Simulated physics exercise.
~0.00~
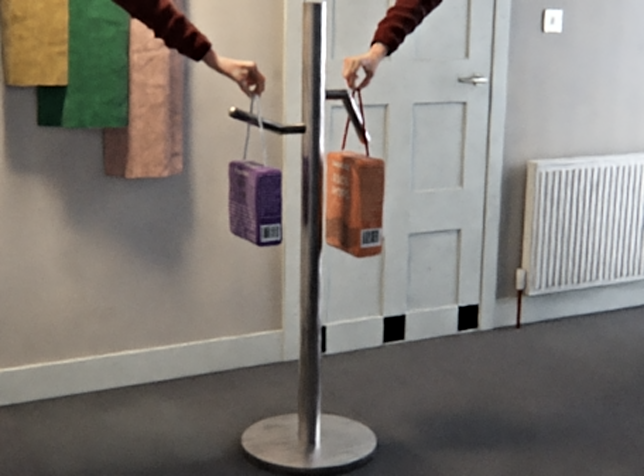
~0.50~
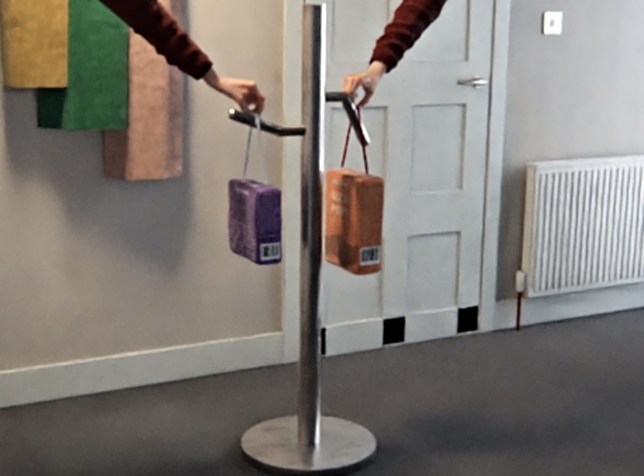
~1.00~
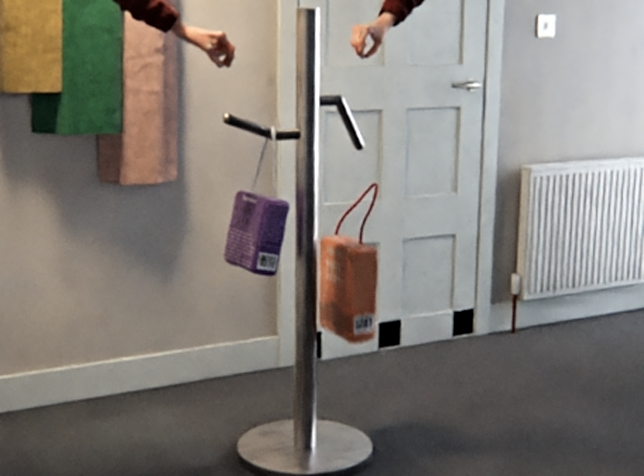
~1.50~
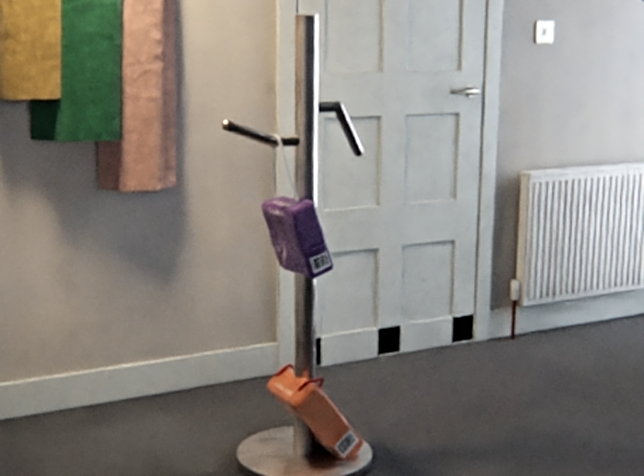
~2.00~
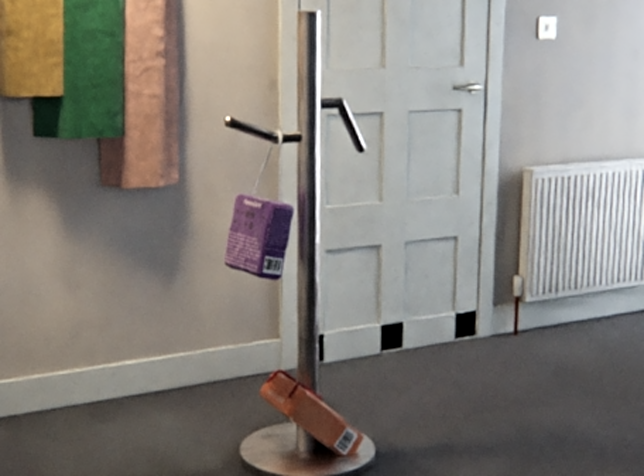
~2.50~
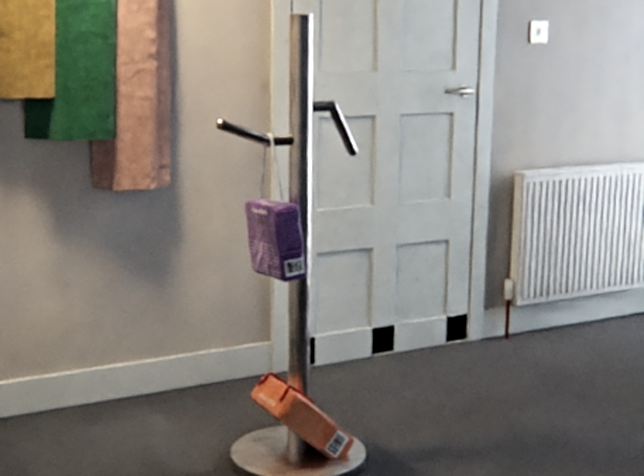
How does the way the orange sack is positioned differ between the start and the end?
At the start the orange sack is upright below a hand beside the stand. At the end it is leaning over at the base of the stand.
